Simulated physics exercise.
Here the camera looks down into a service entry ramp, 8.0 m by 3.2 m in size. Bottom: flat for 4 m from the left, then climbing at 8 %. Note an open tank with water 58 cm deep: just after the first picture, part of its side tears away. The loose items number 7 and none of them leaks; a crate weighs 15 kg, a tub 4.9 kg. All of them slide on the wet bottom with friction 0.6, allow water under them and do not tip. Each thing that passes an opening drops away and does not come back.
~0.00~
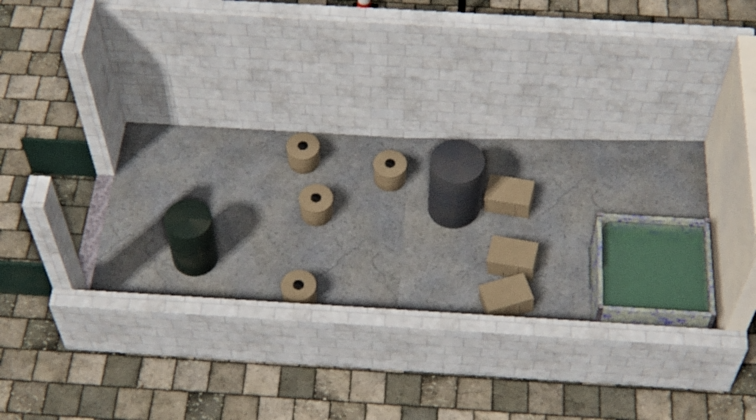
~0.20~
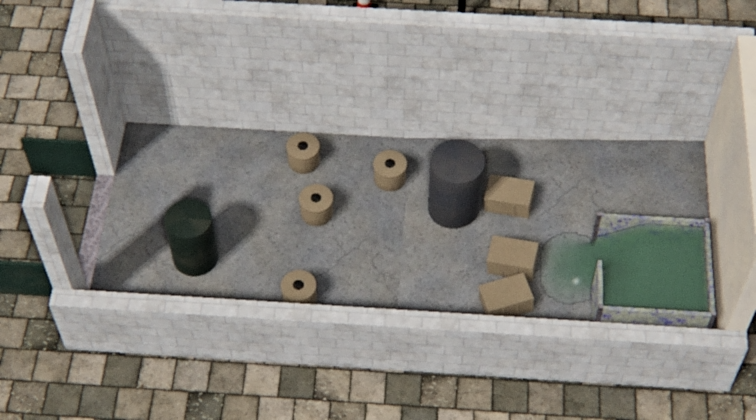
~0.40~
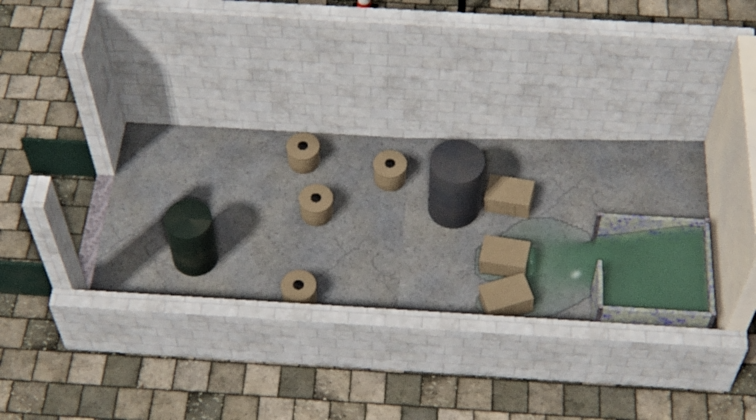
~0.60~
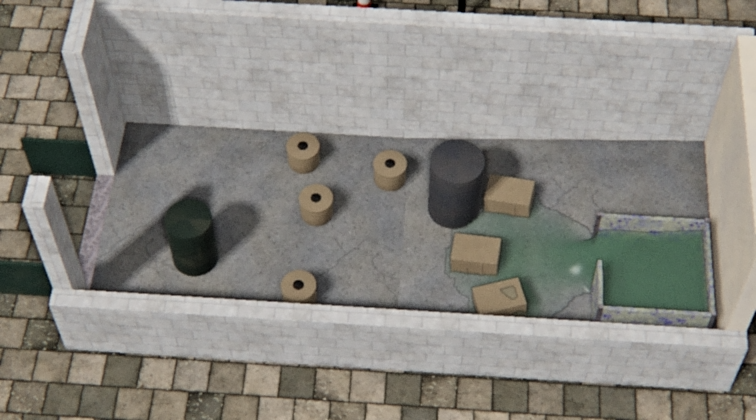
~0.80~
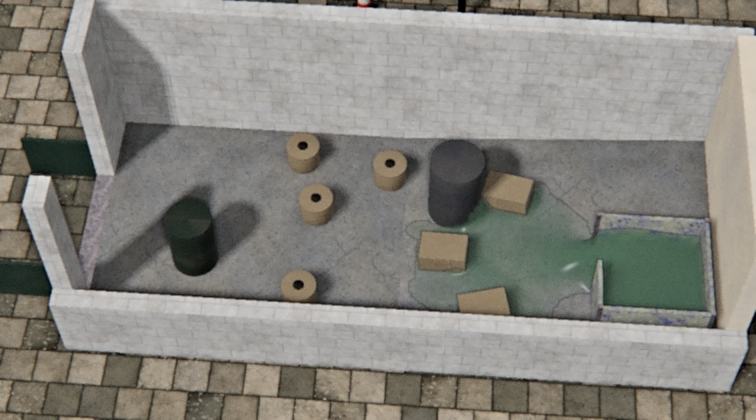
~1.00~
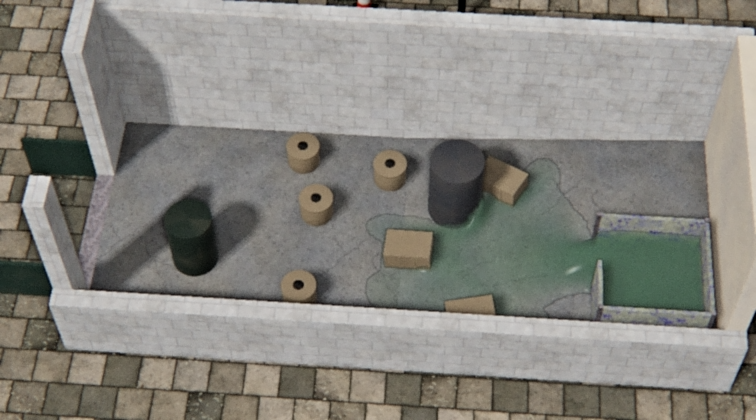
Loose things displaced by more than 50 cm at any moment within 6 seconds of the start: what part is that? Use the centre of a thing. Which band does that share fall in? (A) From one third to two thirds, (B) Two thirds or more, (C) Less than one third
B.
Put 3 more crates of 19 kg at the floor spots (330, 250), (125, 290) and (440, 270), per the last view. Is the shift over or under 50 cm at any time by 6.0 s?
In that order: Crosses the line, then crosses the line, then crosses the line.
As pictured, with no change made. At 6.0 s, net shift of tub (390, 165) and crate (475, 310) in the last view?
First one 80 cm, second one 550 cm.
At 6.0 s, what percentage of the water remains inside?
Remaining: Approx. 82 per cent.
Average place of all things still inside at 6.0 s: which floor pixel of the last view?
Near (223, 184).
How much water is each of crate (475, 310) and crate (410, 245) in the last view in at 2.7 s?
First roughly 6 cm, second roughly 7 cm.
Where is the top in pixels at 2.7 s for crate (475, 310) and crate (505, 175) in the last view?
(293, 285) and (395, 160), roughly.
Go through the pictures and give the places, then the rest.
The first picture shows a crate at (515, 252) rests on the ground; a crate at (508, 292) rests on the ground; water covers 1.7 m2; 0 of 7 have shifted.
The second picture shows a crate at (515, 252) rests on the ground; a crate at (508, 292), on the bottom; water covers 2.3 m2; 0 of 7 have shifted.
The third picture shows a crate at (507, 251), on the bottom, 10 cm from its start; a crate at (508, 292), on the bottom; 3.0 m2 under water; 1 of 7 have shifted.
The fourth picture shows a crate at (478, 249), on the bottom, 48 cm from its start; a crate at (501, 296) rests on the ground, 10 cm from its start; water covers 4.0 m2; 2 of 7 have shifted.
The fifth picture shows a crate at (445, 246), on the bottom, 89 cm from its start; a crate at (486, 305), on the bottom, 33 cm from its start; water covers 5.1 m2; 3 of 7 have shifted.
The sixth picture shows a crate at (410, 244), on the bottom, 135 cm from its start; a crate at (473, 312), on the bottom, 53 cm from its start; water covers 6.6 m2; 3 of 7 have shifted.
After 1.4 s 3 of 7 are over 50 cm from their spots; 0 afloat.
After 2.7 s 5 of 7 are over 50 cm from their spots; 1 afloat.
After 4.2 s 7 of 7 are over 50 cm from their spots; 3 afloat.
After 6.0 s 7 of 7 are over 50 cm from their spots, and 7 have been at some point; 4 afloat.
